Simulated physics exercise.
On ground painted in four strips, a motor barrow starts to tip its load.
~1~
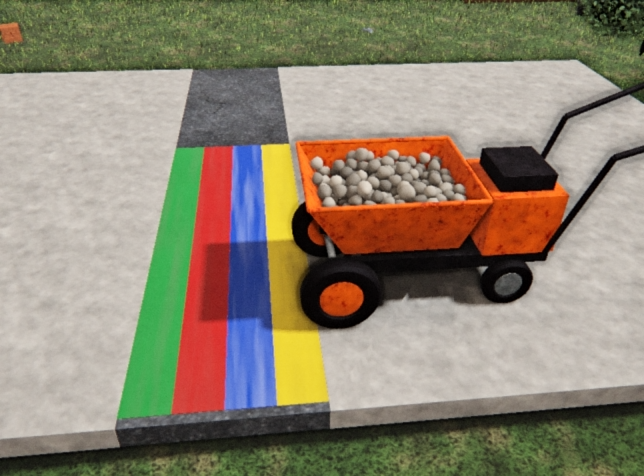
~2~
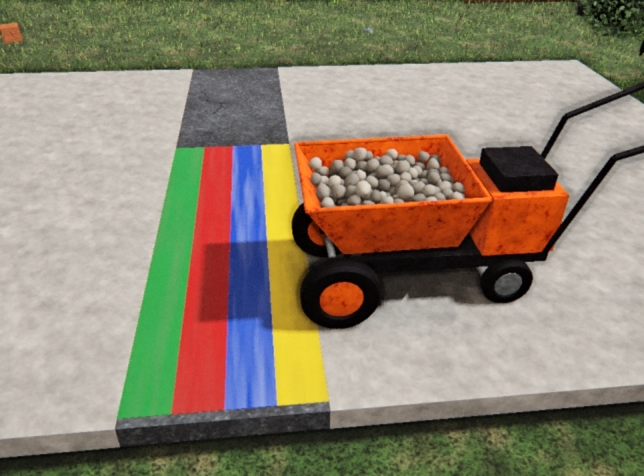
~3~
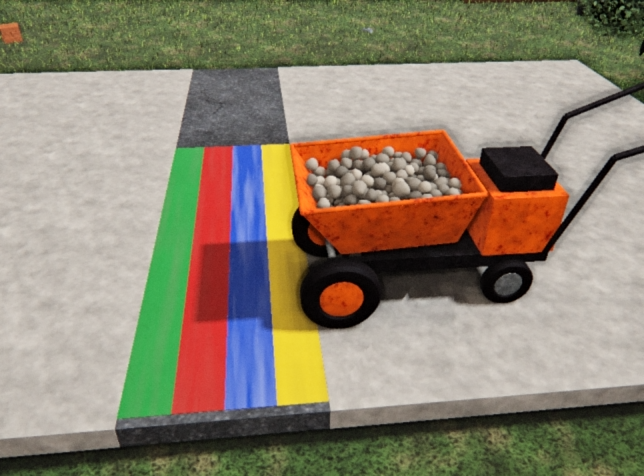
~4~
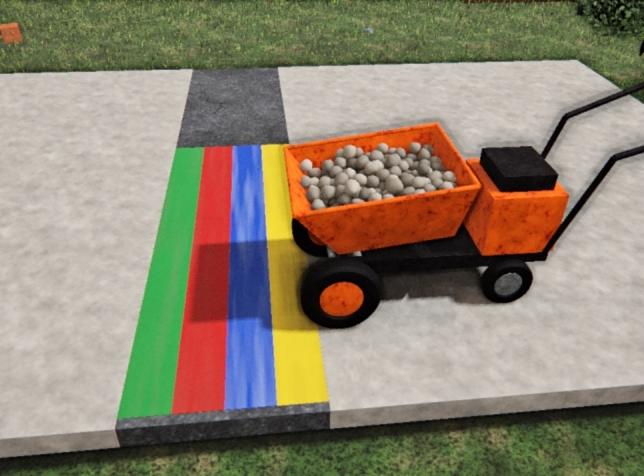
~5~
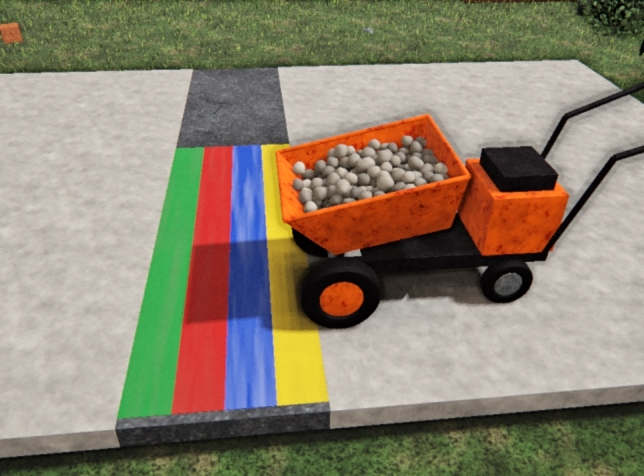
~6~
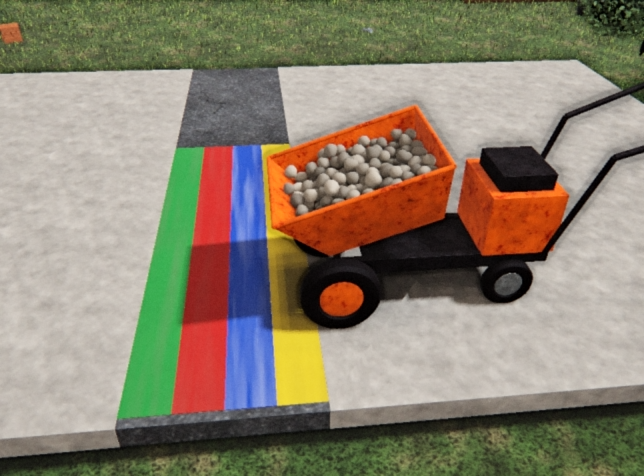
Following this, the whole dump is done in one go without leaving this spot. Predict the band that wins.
The red one.
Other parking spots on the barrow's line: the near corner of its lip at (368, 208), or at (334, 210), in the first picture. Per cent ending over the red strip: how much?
20 %, then 30 %.
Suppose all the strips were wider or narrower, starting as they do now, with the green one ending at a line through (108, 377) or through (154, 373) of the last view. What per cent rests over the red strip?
The first gives around 40 per cent, the second around 20 per cent.
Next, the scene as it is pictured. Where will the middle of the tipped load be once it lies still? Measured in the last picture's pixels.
Roughly at pixel (188, 289).
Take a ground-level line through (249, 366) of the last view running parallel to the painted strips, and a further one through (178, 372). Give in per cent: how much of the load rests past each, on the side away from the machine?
That's 70 per cent for the first and 30 per cent for the second.
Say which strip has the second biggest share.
Second: The strip in green.
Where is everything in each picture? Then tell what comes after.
The first picture shows lip of the skip at (310, 211), level; top of the load at (395, 180), river pebbles; yellow strip at (298, 357); blue strip at (250, 361); red strip at (202, 365); green strip at (152, 368).
The second picture shows lip of the skip at (308, 211), level; top of the load at (393, 180).
The third picture shows lip of the skip at (303, 213), tipped barely; top of the load at (401, 176).
The fourth picture shows lip of the skip at (295, 216), tipped a little; top of the load at (404, 179).
The fifth picture shows lip of the skip at (285, 221), tipped a little; top of the load at (413, 177).
The sixth picture shows lip of the skip at (274, 227), tipped clearly; top of the load at (403, 171); yellow strip at (298, 357); blue strip at (250, 361); red strip at (202, 365); green strip at (152, 368).
Soon after the last picture, skip tipped steeply; all in the skip.
A little later, skip tipped right over; most in the skip; about a quarter over the red strip; a stray few over the green strip; a stray few falling.
Later still, skip tipped right over; about a third in the skip; a stray few over the blue strip; about a third over the red strip; about a quarter over the green strip; a small part off the paint.
At rest, skip tipped right over; about a quarter in the skip; none over the yellow strip; a small part over the blue strip; about a third over the red strip; about a quarter over the green strip; a small part off the paint.
